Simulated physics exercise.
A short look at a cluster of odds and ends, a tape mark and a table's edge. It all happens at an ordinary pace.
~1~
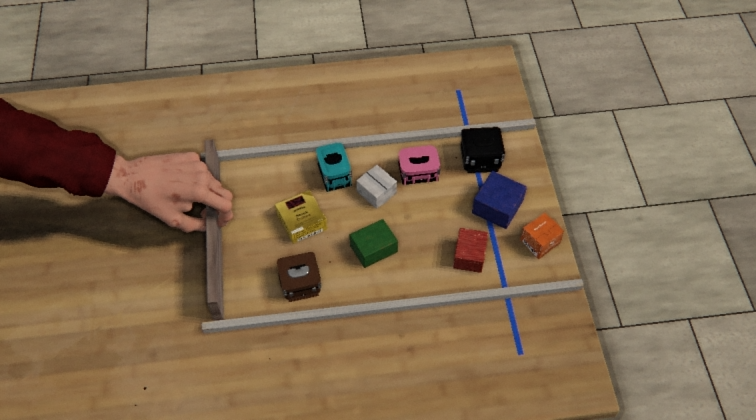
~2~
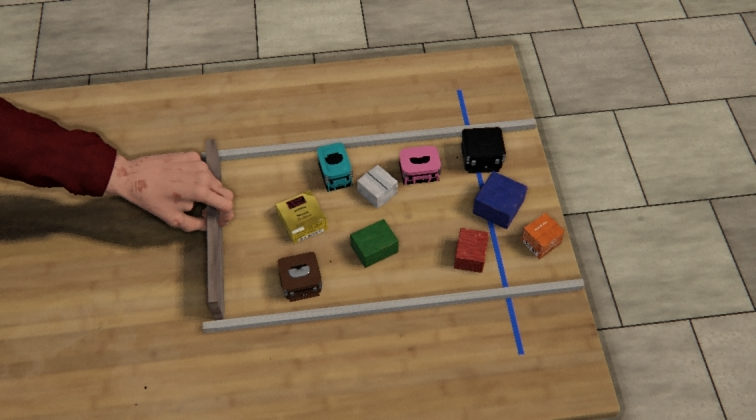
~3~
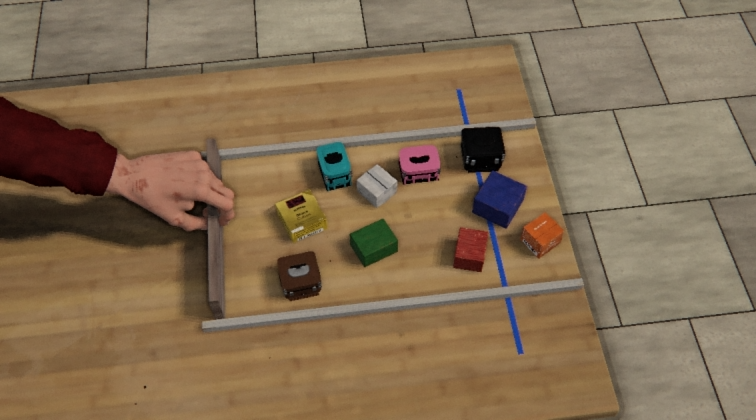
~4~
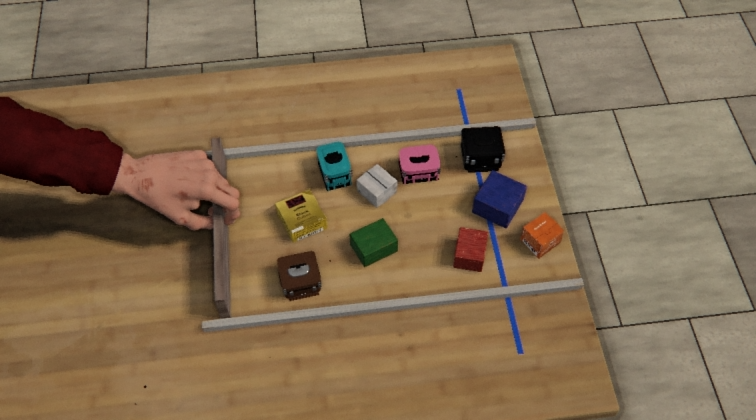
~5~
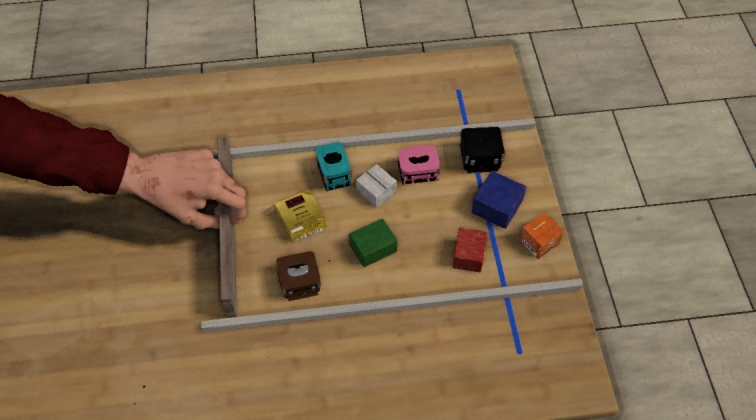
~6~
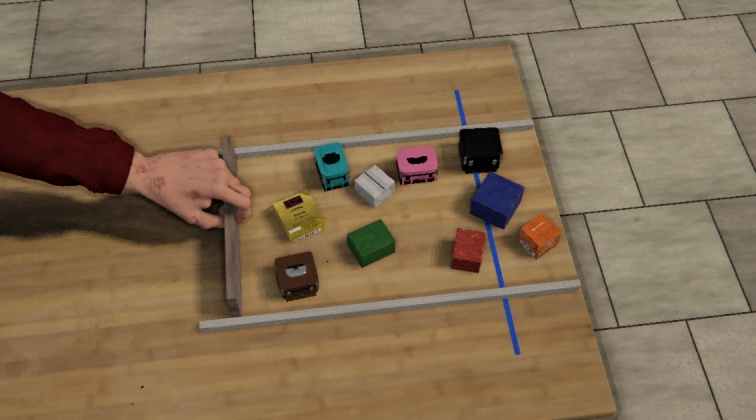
At first, a hand rests on a wooden board at the left of a tabletop, with small colored boxes and cases spread between two pale rails and a blue tape line across the right side. The hand then slides the board slightly rightward, while the objects stay practically still.
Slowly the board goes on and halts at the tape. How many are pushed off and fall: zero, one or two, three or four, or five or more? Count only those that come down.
In the end the number that fall off is one or two.
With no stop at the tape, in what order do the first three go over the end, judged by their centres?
In order: The black case, then the orange box, then the blue block.
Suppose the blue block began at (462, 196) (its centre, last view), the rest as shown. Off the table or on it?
Then it does not fall.
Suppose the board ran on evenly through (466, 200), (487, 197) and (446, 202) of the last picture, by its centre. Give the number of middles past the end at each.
The counts: 0, 2 and 0.
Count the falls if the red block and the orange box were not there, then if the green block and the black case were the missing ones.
1 in the first case, 1 in the second.
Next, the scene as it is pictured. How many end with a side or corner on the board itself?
It touches 3.
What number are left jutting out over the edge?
The number is 2.
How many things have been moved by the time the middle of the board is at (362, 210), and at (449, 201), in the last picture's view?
The counts are 6 and 10.
A little later, none off yet; orange box at rest near (540, 236); blue block at rest near (497, 200); black case at rest near (480, 150).
Next, none off yet; orange box at rest near (540, 236); blue block at rest near (497, 200); black case moving near (485, 149).
When it is over, the number that fall off is one or two; down, black case and orange box.
